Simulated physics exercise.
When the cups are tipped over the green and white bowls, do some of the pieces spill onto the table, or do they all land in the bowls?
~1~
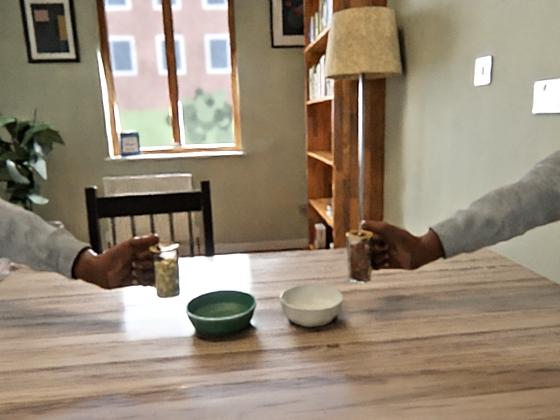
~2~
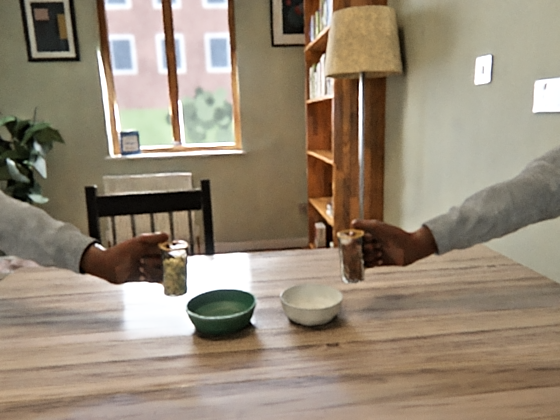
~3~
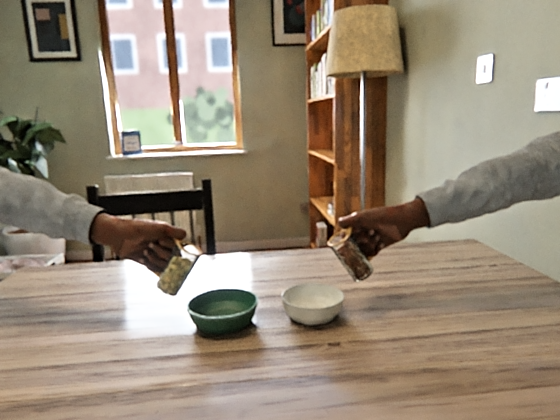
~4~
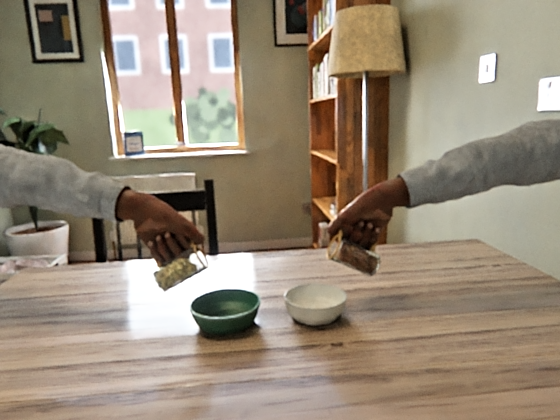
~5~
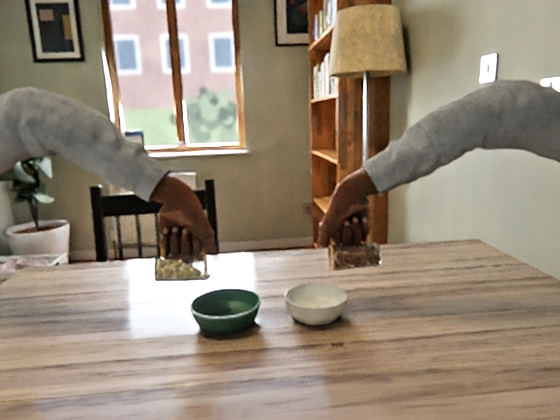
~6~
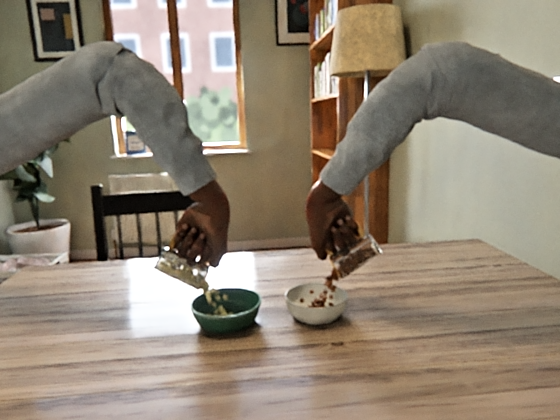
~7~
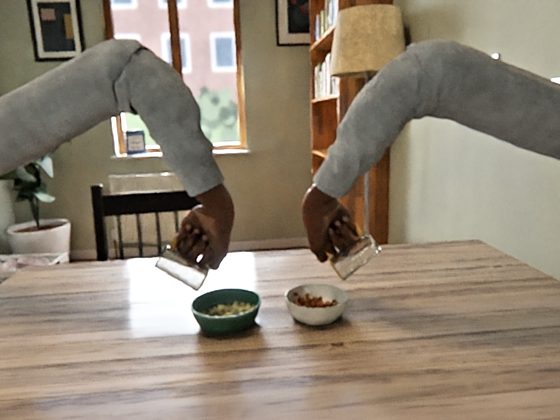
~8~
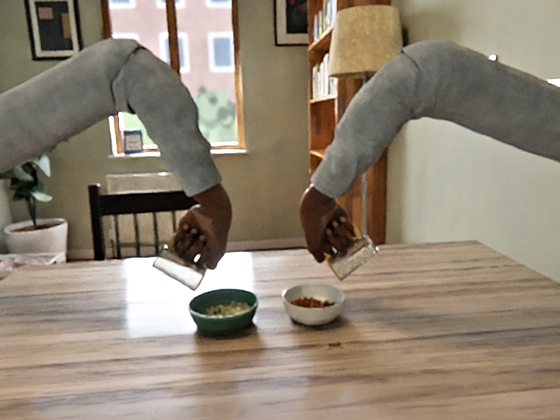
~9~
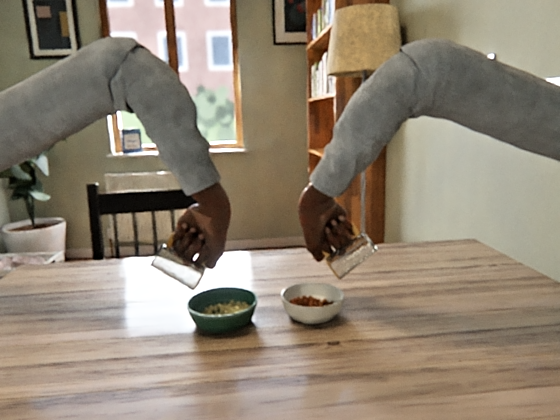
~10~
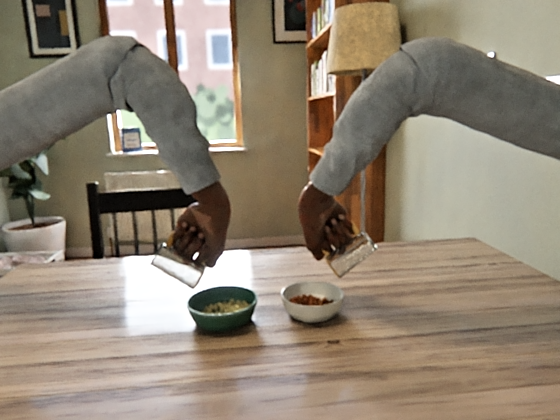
They all land in the bowls. The green bowl on the left and the white bowl on the right each catch everything from the cup above, and the table around them stays clear.
